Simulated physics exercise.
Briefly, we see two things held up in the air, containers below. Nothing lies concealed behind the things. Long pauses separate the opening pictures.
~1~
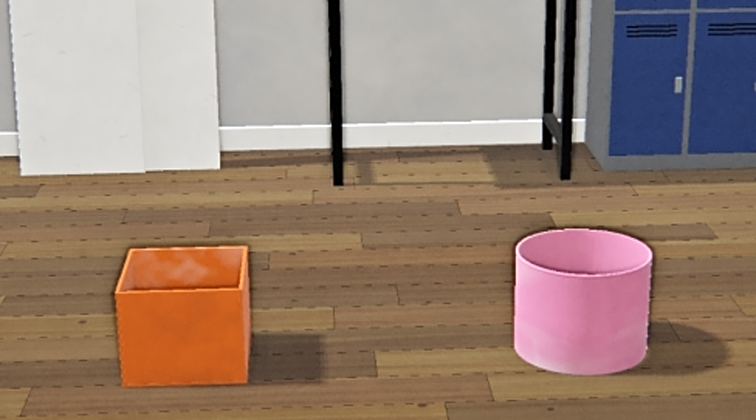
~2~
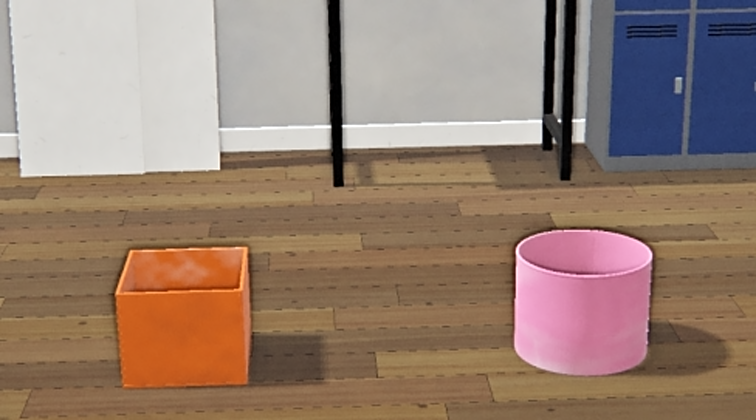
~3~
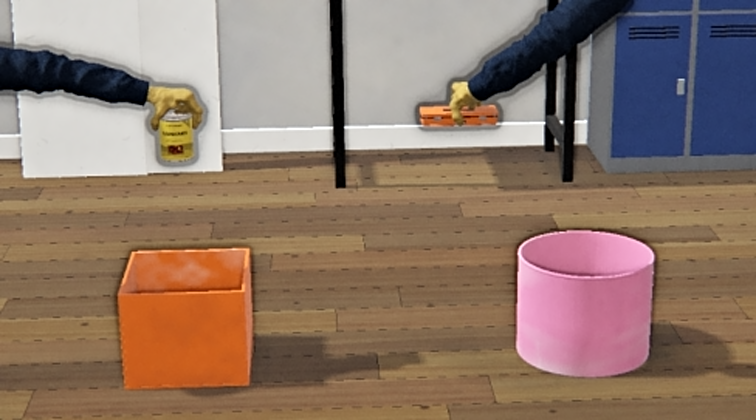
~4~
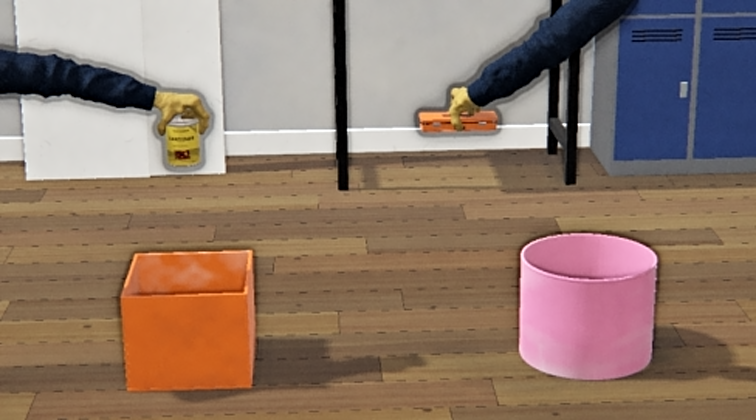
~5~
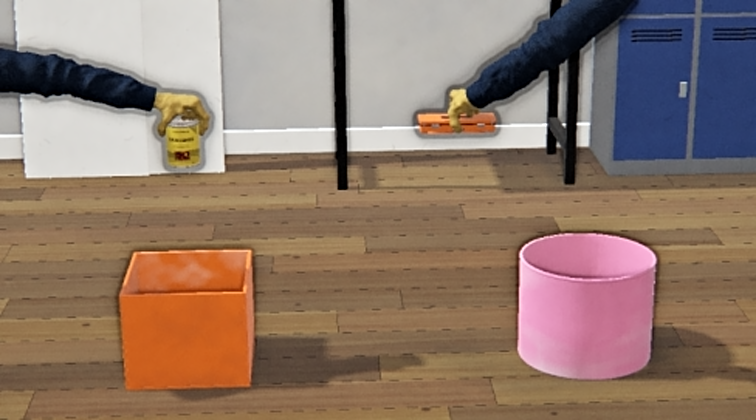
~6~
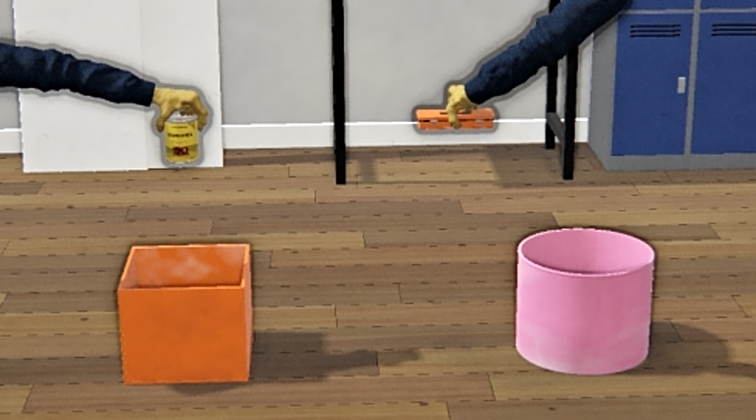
In a room with a wooden floor and blue lockers, two gloved hands came into view, holding a yellow tin above an orange crate and an orange case near a pink bin, then barely moved.
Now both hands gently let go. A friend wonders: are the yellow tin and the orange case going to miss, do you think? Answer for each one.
I'd say the yellow tin goes in; I'd say the orange case misses.
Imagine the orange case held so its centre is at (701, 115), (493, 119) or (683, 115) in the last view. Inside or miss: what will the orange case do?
One after another: It is not caught; is not caught; ends up outside.
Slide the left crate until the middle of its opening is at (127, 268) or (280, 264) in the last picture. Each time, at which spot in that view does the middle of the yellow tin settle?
You'd find it finishing close to (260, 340) in the first case and (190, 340) in the second.
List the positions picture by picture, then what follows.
Left crate (187, 315), in the first frame.
Right bin (582, 300), in the second frame.
Still on the way; yellow tin (176, 137); left crate (189, 317), in the third frame.
Still on the way; orange case (458, 122); right bin (587, 305), in the fourth frame.
Still on the way; yellow tin (183, 143); left crate (190, 318), in the fifth frame.
In place, still held; yellow tin (181, 138); orange case (455, 119); right bin (584, 299), in the sixth frame.
Then, 0.18 s later than the last frame, yellow tin shifted about its own width near (183, 174); orange case shifted a little near (455, 155).
Then, 0.30 s later than the last frame, yellow tin dropping near (188, 257); orange case dropping near (454, 238).
Then, 0.38 s later than the last frame, yellow tin dropping near (192, 337); orange case dropping near (453, 318).
When it is over, the yellow tin drops into the container, near (192, 336); the orange case ends up outside, near (453, 345).
